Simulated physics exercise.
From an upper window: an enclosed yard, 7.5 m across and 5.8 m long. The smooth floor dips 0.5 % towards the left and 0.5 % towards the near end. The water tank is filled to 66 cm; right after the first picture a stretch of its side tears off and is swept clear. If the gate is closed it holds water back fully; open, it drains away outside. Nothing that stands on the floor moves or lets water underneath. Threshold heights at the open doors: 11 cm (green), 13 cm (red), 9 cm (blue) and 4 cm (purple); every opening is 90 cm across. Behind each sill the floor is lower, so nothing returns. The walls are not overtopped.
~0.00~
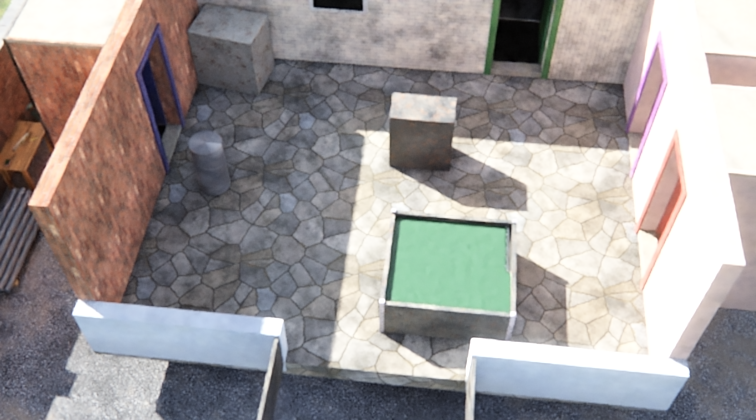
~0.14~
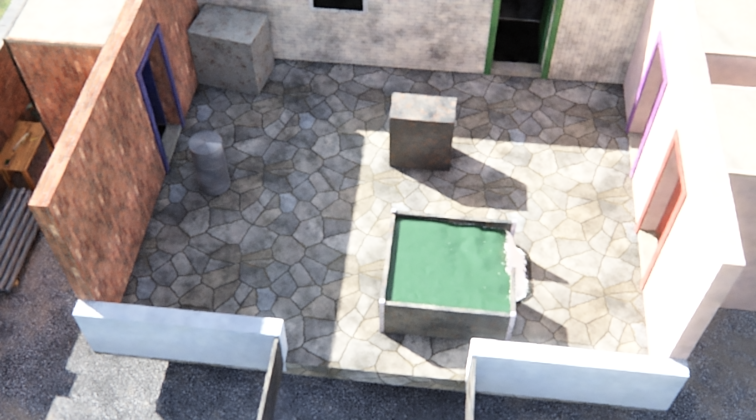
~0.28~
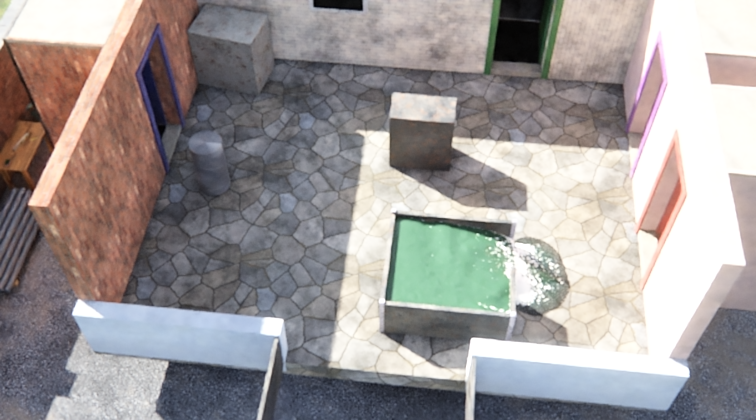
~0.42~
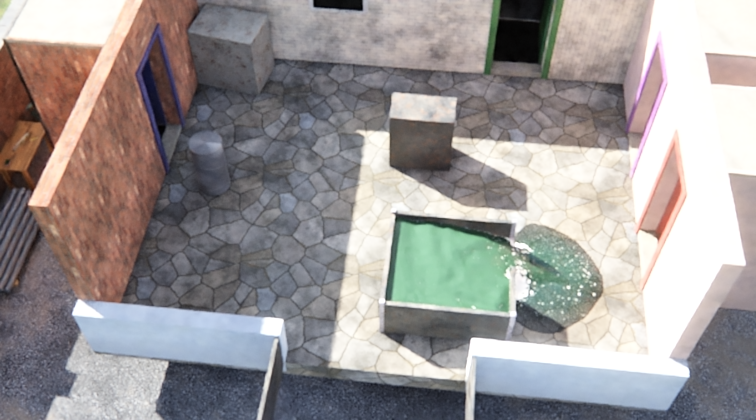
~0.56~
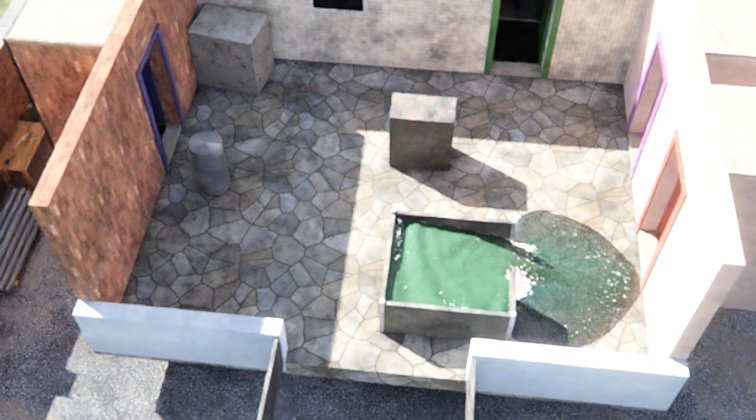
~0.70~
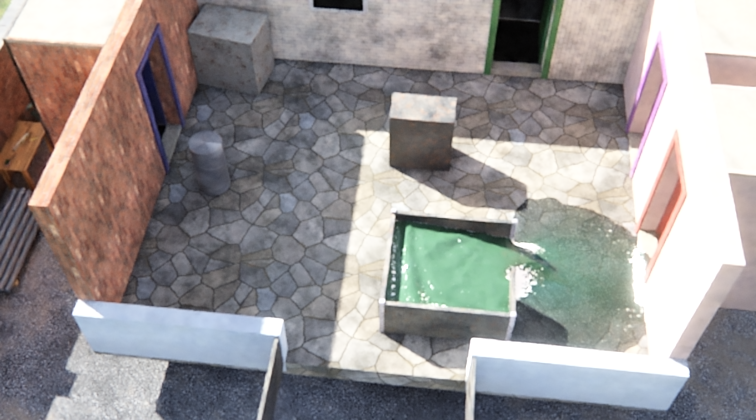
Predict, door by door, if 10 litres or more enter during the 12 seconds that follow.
Within that time: At the green door it keeps below the limit; at the red door it exceeds the limit; at the blue door it keeps below the limit; at the purple door it exceeds the limit.
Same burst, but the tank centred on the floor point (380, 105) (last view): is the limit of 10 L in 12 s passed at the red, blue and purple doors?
Against that limit: Red below, blue under, purple over.
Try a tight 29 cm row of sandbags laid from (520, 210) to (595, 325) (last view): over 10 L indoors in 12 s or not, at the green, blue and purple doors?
Then: Green not over, blue not over, purple under.
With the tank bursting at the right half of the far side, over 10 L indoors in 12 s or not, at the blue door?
Then: Blue not over.
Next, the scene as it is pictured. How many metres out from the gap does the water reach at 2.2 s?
Roughly 4.6 m.
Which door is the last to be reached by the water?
It is the blue one.
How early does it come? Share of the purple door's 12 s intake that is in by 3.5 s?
About 60 per cent.
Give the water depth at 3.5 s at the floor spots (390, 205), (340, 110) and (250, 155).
In that order: 0, 0 and 0 cm.
After 1.4 s water covers 15 % of the floor and is deepest (30 cm) near (521, 271); green door not reached, red door 28 cm at the sill, 46 L in, blue door not reached, purple door not reached.
After 2.2 s water covers 20 % of the floor and is deepest (30 cm) near (641, 382); green door not reached, red door 26 cm at the sill, 112 L in, blue door not reached, purple door 8 cm at the sill, 3 L in.
After 3.5 s water covers 30 % of the floor and is deepest (20 cm) near (633, 292); green door 7 cm at the sill, 0 L in, red door 19 cm at the sill, 153 L in, blue door not reached, purple door 6 cm at the sill, 11 L in.
After 7.0 s water covers 55 % of the floor and is deepest (12 cm) near (641, 382); green door 7 cm at the sill, 0 L in, red door 10 cm at the sill, 172 L in, blue door not reached, purple door 4 cm at the sill, 16 L in.
After 12.0 s water covers 75 % of the floor and is deepest (9 cm) near (201, 76); green door 4 cm at the sill, 0 L in, red door 5 cm at the sill, 172 L in, blue door 6 cm at the sill, 0 L in, purple door 4 cm at the sill, 18 L in.
